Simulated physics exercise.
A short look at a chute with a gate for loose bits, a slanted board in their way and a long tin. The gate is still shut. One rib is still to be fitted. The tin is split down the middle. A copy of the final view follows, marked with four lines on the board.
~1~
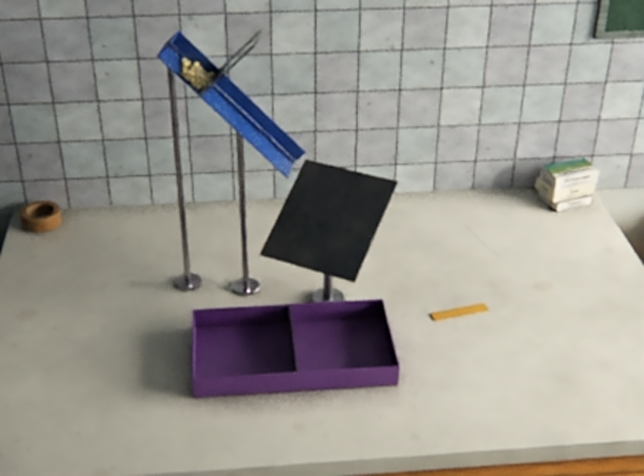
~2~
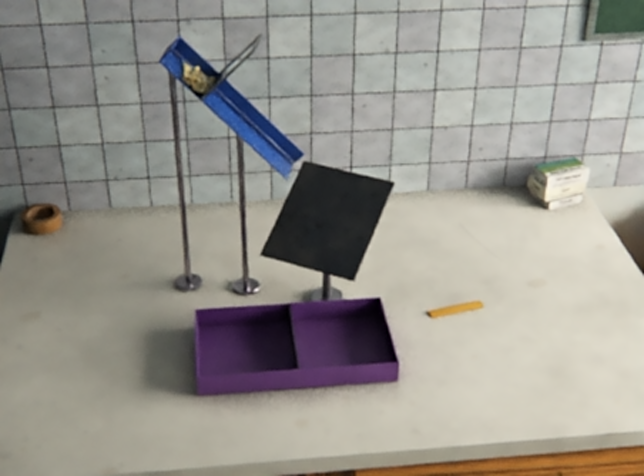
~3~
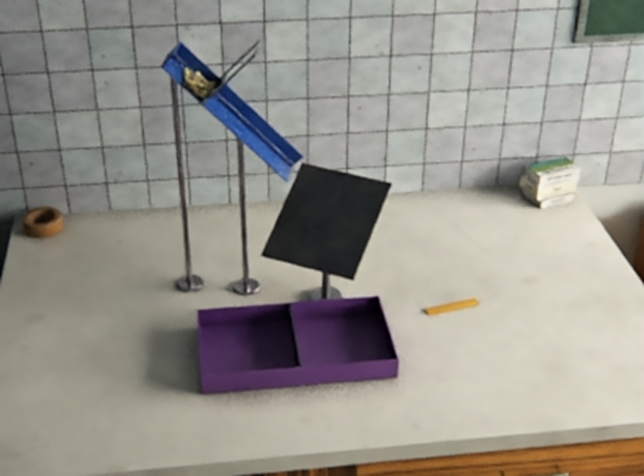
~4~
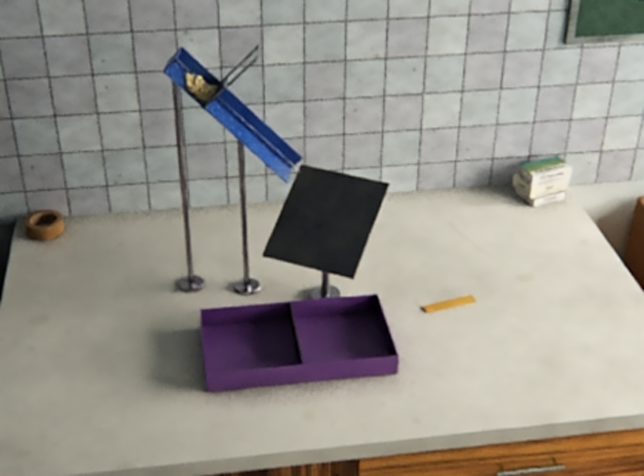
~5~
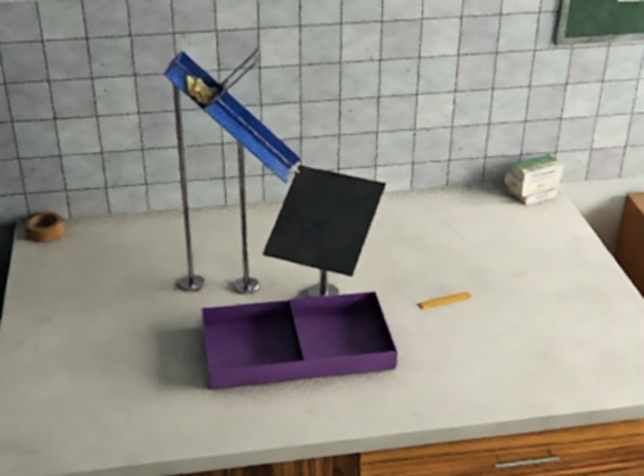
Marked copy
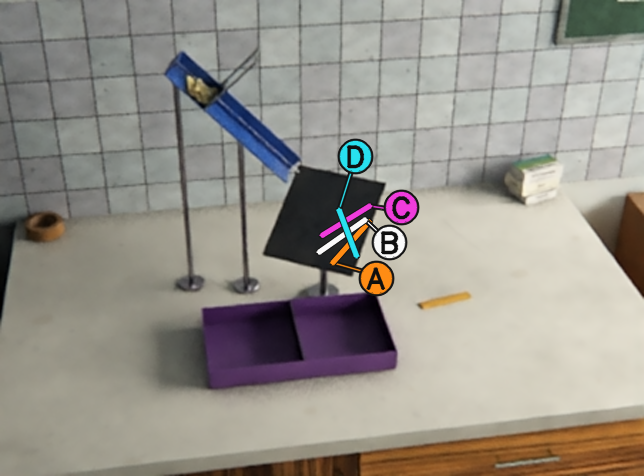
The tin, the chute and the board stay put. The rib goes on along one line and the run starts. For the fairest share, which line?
Take A.
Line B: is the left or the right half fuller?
More lands on the left.
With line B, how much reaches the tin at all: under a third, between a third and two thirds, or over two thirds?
Over two thirds.
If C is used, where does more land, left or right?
The left half.
On the marked copy, line A from (369, 221) to (332, 262); line B from (365, 219) to (319, 252); line C from (369, 206) to (322, 235); line D from (339, 210) to (356, 255).
Choosing A, of what is caught, roughly a third in the left half, roughly two thirds in the right.
Choosing B, of what is caught, the larger part in the left half, about a tenth in the right.
Choosing C, of what is caught, almost all in the left half, about a tenth in the right.
Choosing D, of what is caught, roughly a quarter in the left half, the larger part in the right.
